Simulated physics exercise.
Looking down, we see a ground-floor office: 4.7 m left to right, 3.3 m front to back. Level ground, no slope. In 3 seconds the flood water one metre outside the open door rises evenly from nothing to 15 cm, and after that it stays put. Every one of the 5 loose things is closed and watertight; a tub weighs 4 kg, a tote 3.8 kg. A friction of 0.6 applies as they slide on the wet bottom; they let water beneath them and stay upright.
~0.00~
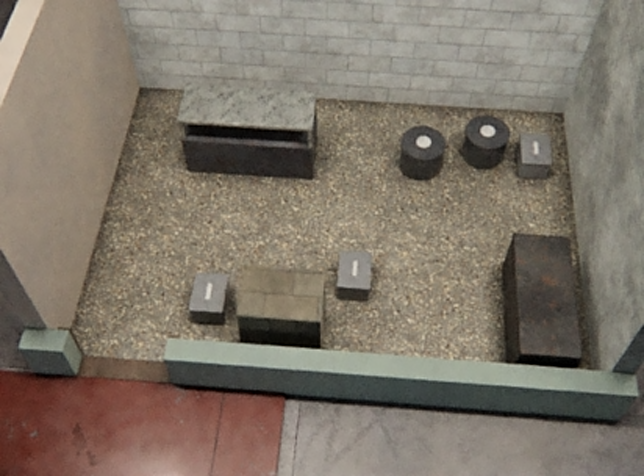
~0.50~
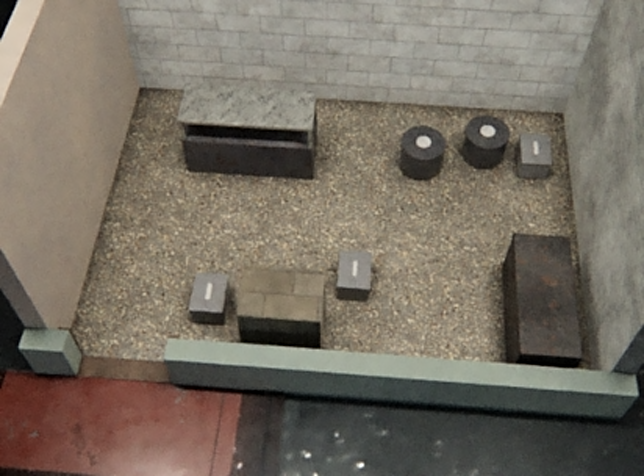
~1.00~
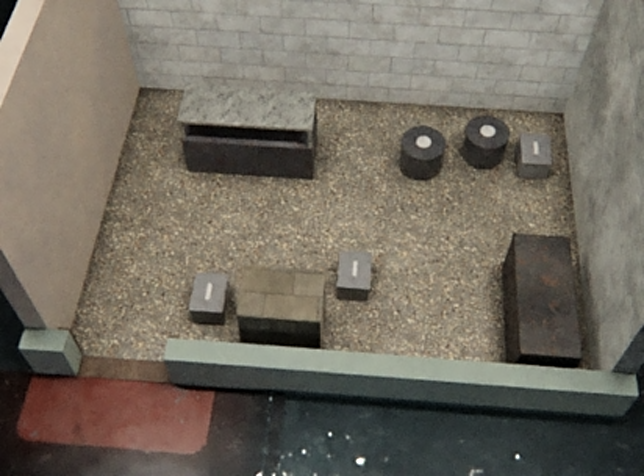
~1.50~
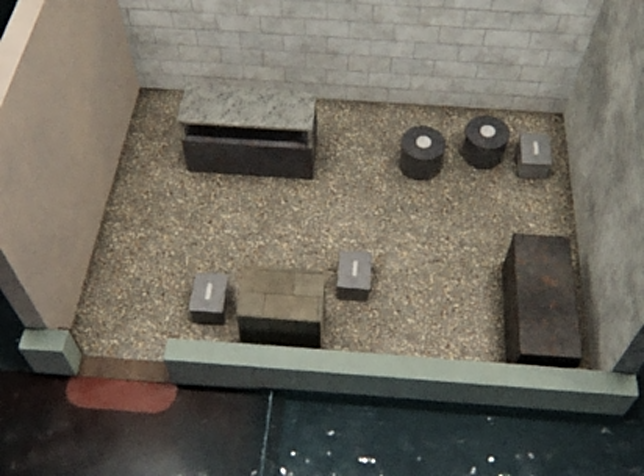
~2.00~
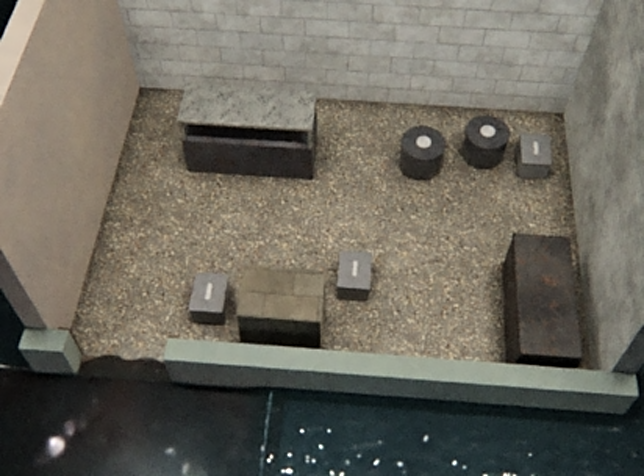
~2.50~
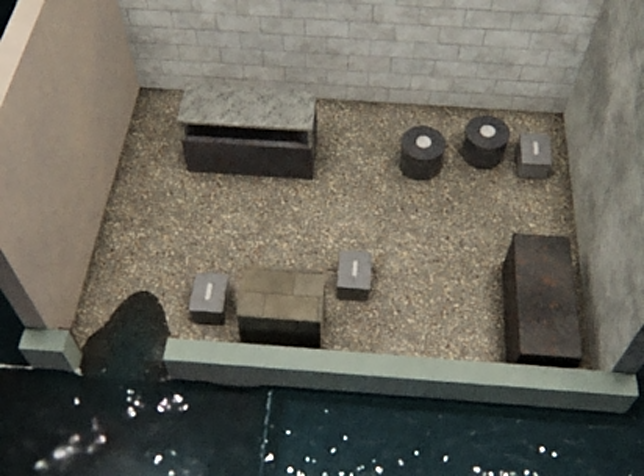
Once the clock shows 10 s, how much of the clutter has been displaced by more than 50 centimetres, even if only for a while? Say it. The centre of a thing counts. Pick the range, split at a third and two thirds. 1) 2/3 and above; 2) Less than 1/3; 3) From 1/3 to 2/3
2.
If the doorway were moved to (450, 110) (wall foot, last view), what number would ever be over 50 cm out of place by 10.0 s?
Count: 4.
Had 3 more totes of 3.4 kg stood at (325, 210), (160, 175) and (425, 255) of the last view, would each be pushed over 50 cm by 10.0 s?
First one crosses the line, second one crosses the line, third one stays inside the line.
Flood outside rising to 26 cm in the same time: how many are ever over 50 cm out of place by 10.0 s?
That would give 3.
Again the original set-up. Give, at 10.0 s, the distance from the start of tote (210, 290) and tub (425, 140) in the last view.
They've ended up 50 cm and 30 cm away, in that order.
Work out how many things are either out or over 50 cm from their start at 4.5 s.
By then the count is 0.
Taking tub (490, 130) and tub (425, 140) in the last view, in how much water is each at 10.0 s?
Around 3 cm and 3 cm.
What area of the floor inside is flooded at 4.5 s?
About 4.0 m2.
After 3.5 s 0 of 5 are over 50 cm from their spots; 0 afloat.
After 4.5 s 0 of 5 are over 50 cm from their spots; 0 afloat.
After 7.0 s 0 of 5 are over 50 cm from their spots; 0 afloat.
After 10.0 s 0 of 5 are over 50 cm from their spots, and 0 have been at some point; 1 afloat.
